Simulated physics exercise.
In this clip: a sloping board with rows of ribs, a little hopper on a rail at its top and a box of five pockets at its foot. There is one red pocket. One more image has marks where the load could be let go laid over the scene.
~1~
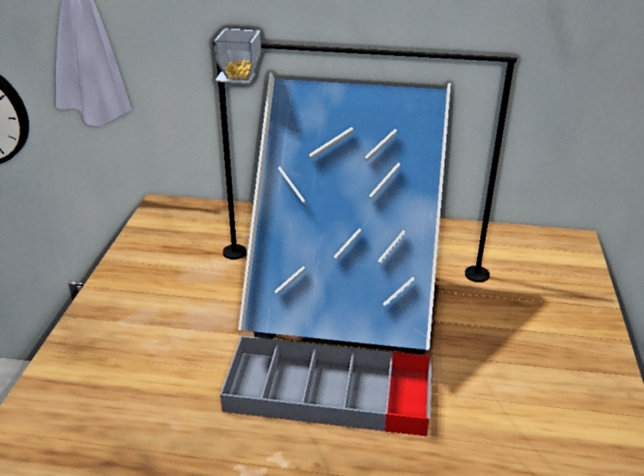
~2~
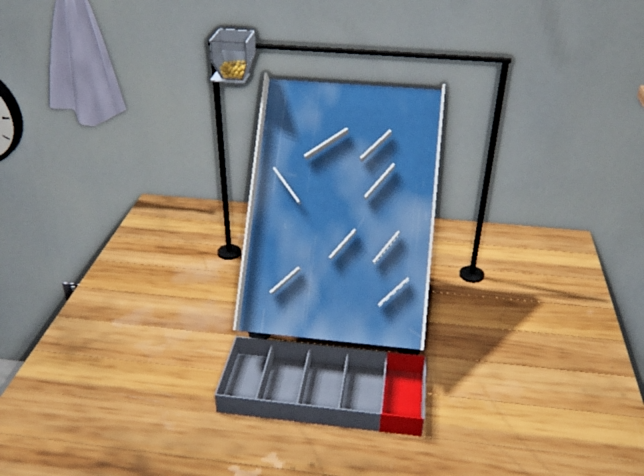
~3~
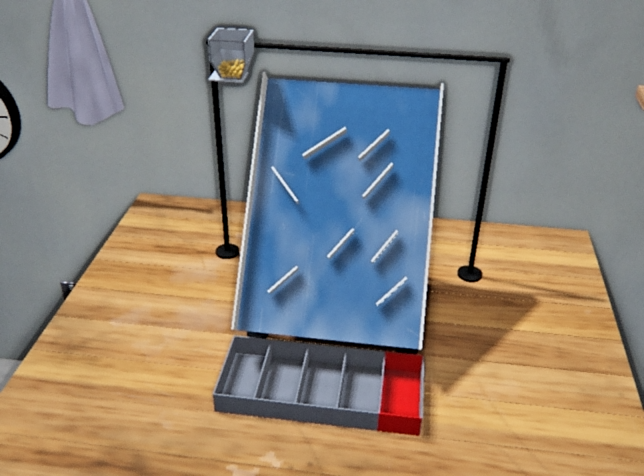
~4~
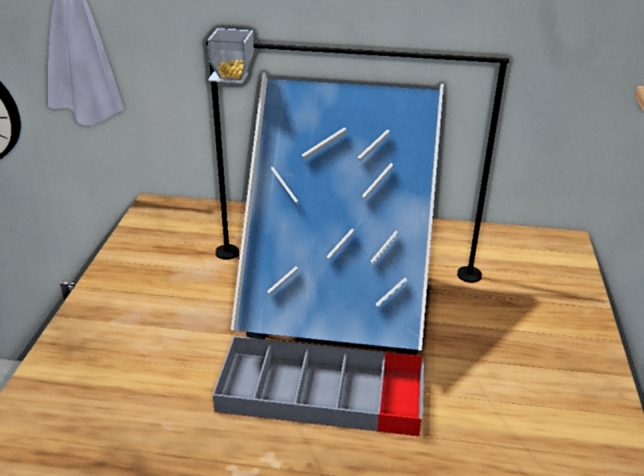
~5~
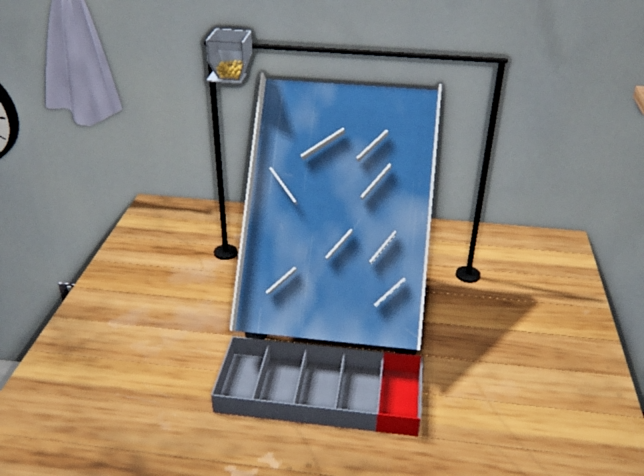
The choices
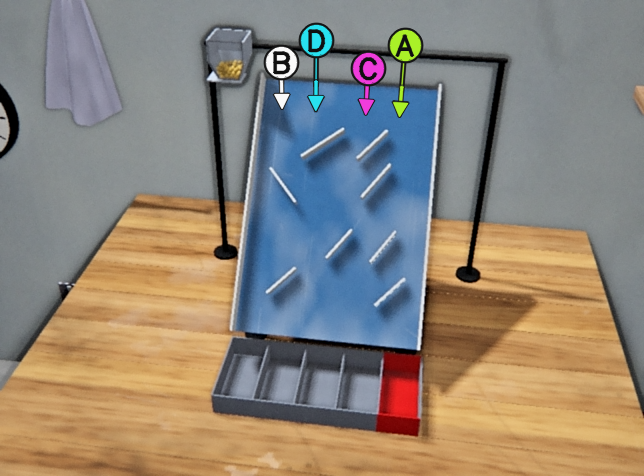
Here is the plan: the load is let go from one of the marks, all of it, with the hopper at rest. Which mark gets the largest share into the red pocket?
Mark A.
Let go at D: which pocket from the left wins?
The third.
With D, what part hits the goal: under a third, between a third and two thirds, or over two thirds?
It is under a third.
On the marked copy, mark A meets the board at (399, 111); mark B meets the board at (281, 103); mark C meets the board at (365, 109); mark D meets the board at (315, 105).
Choosing A, about a third in the red pocket, about a quarter in other pockets, about a third outside the box.
Choosing B, none in the red pocket, most in other pockets, about a quarter outside the box.
Choosing C, none in the red pocket, most in other pockets, about a quarter outside the box.
Choosing D, none in the red pocket, about two thirds in other pockets, about a quarter outside the box.
